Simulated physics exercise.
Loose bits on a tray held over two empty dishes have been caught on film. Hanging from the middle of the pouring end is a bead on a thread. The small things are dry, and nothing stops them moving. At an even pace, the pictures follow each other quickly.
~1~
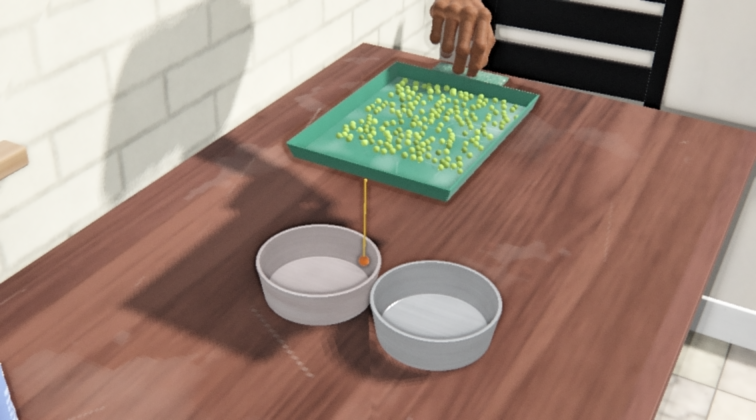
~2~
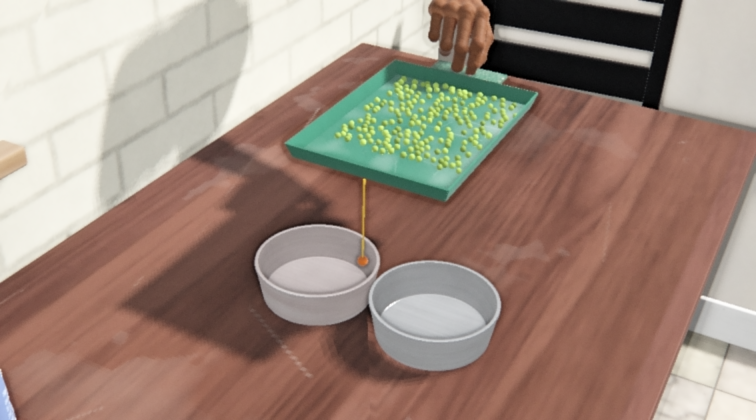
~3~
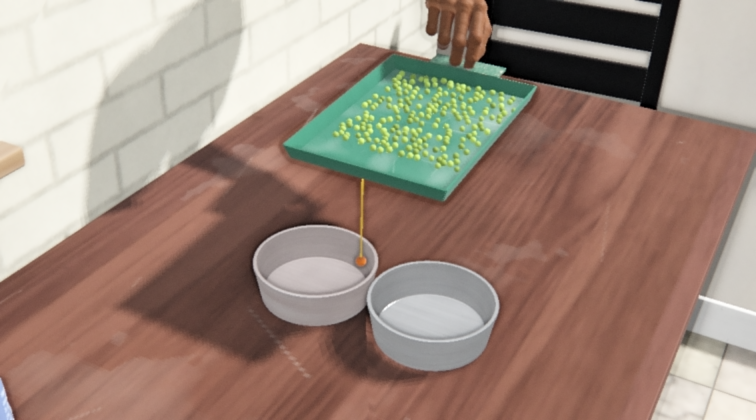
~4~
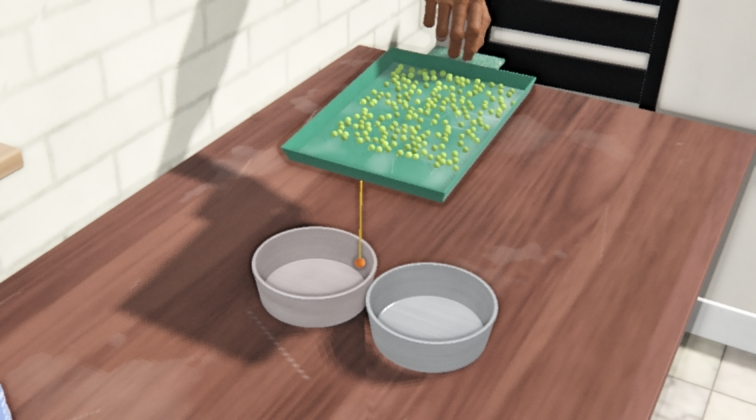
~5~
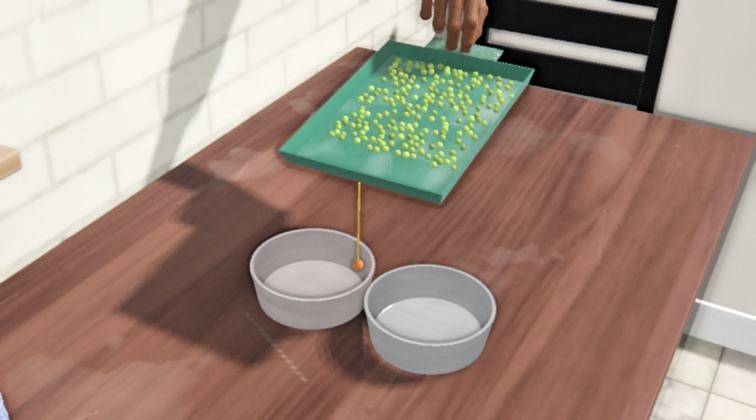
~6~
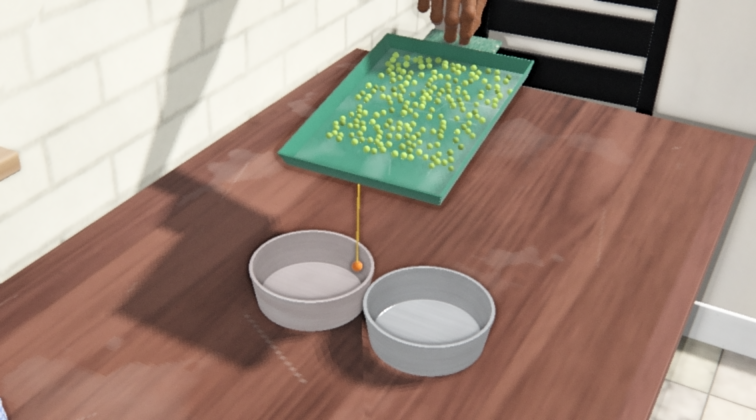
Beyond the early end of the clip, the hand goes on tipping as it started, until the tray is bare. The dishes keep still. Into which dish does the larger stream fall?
Larger portion: Left.
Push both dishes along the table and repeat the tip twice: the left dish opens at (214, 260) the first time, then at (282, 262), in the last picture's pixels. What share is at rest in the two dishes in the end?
Estimate: 90 % first, 90 % second.
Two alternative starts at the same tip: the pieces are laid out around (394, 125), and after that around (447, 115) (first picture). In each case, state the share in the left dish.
Roughly 80 per cent, and 60 per cent.
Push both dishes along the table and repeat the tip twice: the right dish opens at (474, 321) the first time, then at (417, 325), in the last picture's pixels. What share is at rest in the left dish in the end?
It comes to near 60 per cent the first time and near 80 per cent the second time.
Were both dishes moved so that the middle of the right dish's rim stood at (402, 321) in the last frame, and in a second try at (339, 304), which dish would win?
In order of the tries: The dish on the left side, then the dish on the right side.
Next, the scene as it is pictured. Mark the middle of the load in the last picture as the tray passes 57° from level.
Look close to (345, 167) in the last picture.
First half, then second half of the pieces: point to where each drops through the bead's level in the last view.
I'd say close to (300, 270) at first and close to (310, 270) later on.
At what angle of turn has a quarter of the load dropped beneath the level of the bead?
90°, roughly.
Soon, tray tipped steeply; nearly all on the tray; a stray few in the left dish; a stray few outside both.
A while on, tray tipped right over; a small part on the tray; a small part in the right dish; about half in the left dish; a small part outside both; about a quarter in the air.
Towards the end, tray tipped past a quarter turn; a small part in the right dish; most in the left dish; about a quarter outside both.
Finally, tray tipped past a quarter turn; a small part in the right dish; most in the left dish; about a quarter outside both.
